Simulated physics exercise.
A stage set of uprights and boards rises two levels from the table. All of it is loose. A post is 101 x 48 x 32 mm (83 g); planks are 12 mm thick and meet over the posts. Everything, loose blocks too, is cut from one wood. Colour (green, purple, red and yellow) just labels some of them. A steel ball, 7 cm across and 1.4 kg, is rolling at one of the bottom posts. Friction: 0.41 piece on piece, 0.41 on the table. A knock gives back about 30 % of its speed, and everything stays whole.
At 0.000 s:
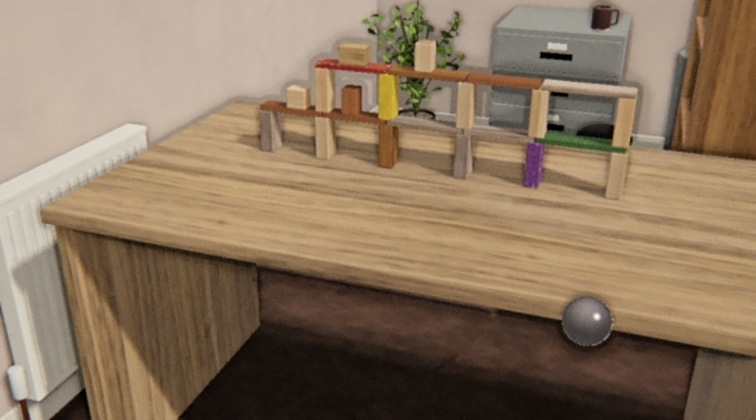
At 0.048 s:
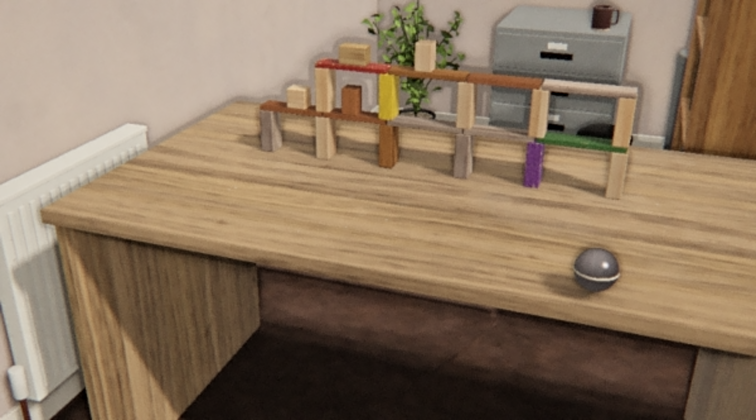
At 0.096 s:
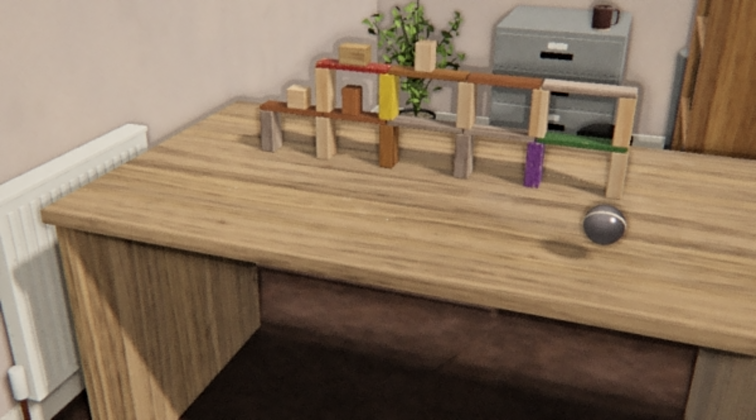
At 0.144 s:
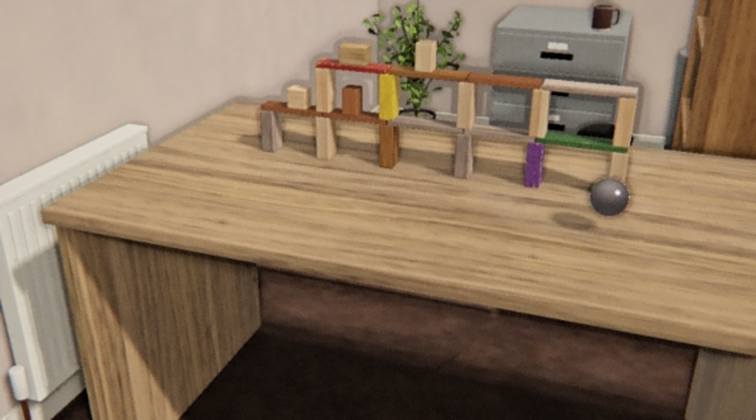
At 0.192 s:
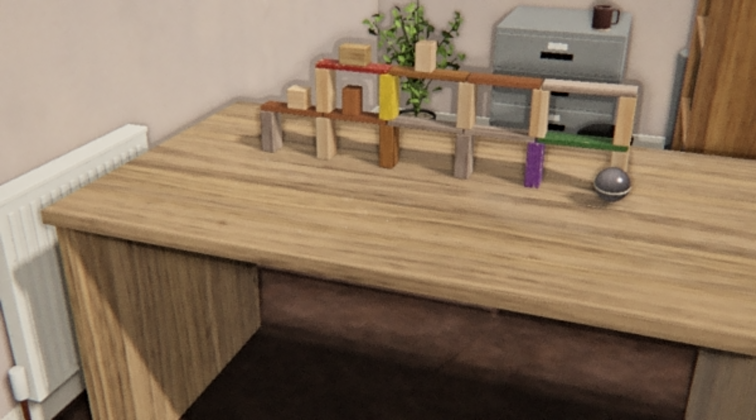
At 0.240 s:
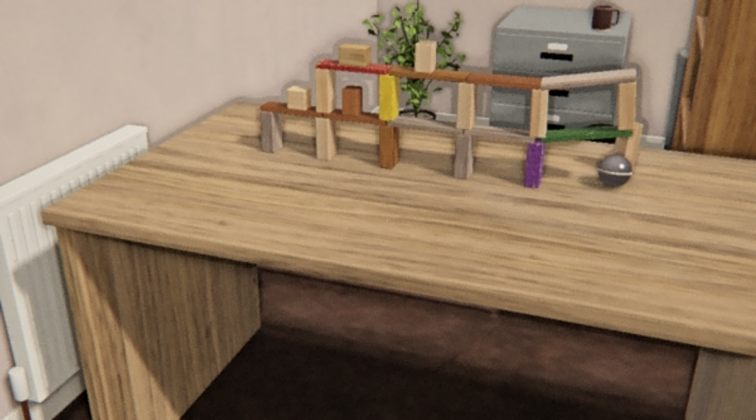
A steel ball rolls across the wooden table and knocks a bottom post, tilting the green plank.
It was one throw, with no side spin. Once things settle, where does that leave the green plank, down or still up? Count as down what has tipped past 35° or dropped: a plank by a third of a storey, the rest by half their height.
The green plank drops.
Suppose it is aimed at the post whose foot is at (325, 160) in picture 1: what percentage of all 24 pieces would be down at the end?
In that case 40 per cent.
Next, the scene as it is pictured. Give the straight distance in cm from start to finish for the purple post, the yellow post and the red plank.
About: Purple 0, yellow 0, red 0.
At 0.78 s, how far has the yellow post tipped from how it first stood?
Some 0°.
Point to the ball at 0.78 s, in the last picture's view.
Around (608, 233).
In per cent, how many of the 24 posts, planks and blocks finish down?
About 25 per cent.
By 0.42 s, ball still moving; 4 of the 24 pieces down; green plank tilted 28°, 57 mm lower.
By 0.78 s, ball still moving; 6 of the 24 pieces down; green plank 10 cm lower; purple post moved 7 mm.
When it is over (1.3 s), ball rolling away; 6 of the 24 pieces down; green plank 10 cm lower; purple post moved 7 mm; yellow post unmoved. In pixels of the last frame, middles, green plank near (572, 172), purple post near (531, 163).
